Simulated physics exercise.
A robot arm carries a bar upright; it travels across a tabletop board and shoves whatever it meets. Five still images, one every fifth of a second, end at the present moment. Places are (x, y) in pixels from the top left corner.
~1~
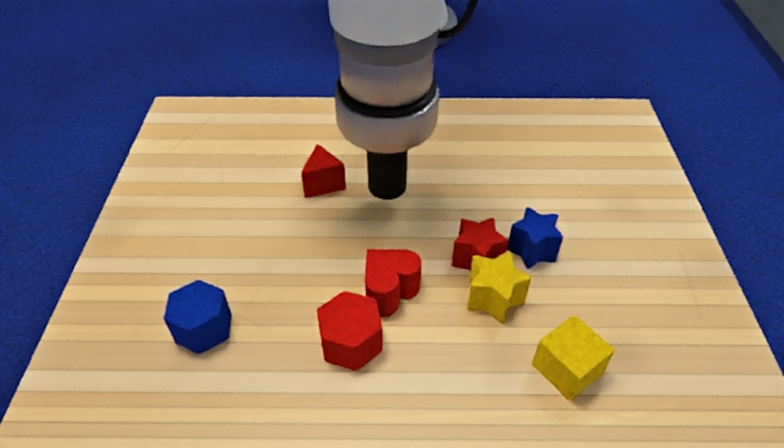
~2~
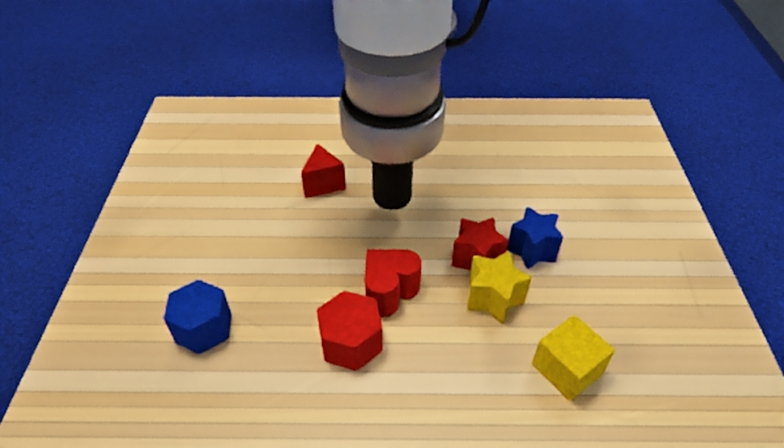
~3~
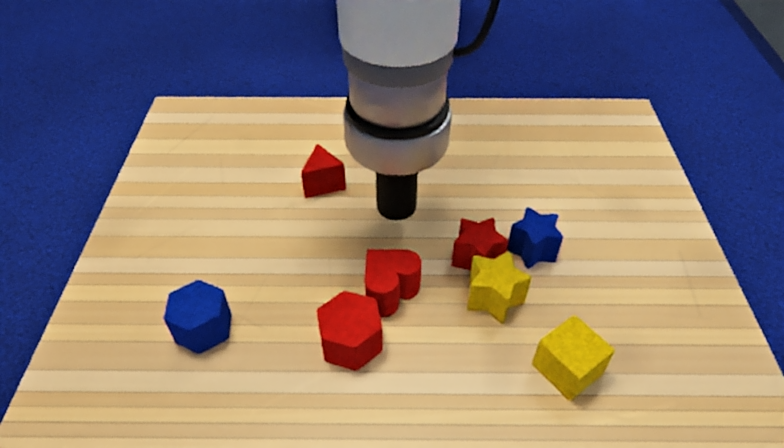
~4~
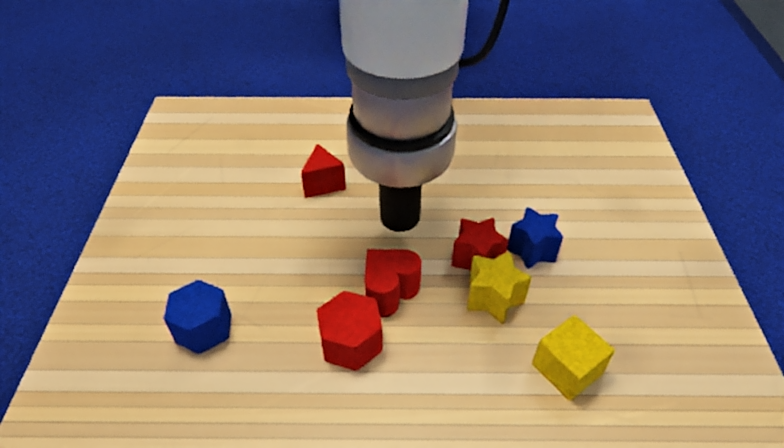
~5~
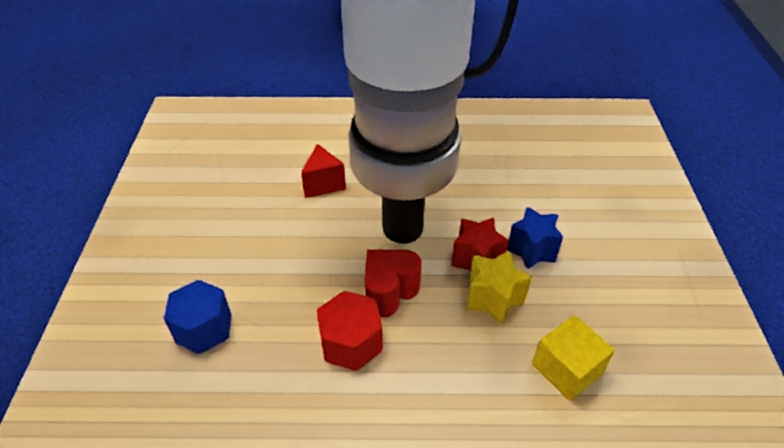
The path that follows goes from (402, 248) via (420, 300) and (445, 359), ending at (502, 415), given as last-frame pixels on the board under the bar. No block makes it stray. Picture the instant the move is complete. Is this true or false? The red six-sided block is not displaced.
The statement is incorrect.
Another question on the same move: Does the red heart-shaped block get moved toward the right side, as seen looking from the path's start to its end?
Yes
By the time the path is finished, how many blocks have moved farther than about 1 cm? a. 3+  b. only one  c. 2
Correct choice: C.
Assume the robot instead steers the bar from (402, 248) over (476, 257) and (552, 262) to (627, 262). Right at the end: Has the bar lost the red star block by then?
No - that is not the case.
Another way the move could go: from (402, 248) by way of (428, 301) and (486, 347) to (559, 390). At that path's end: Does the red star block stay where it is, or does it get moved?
Same place.
What follows on the original path. One third of the way, bar (421, 283); red six-sided block (329, 336); red heart-shaped block (388, 303), turned 45° clockwise.
Two thirds of the way, bar (448, 344); red six-sided block (320, 339); red heart-shaped block (385, 322), turned 85° clockwise.
At the end, bar (507, 400); red six-sided block (320, 339); red heart-shaped block (385, 322), turned 85° clockwise; yellow star block unmoved.
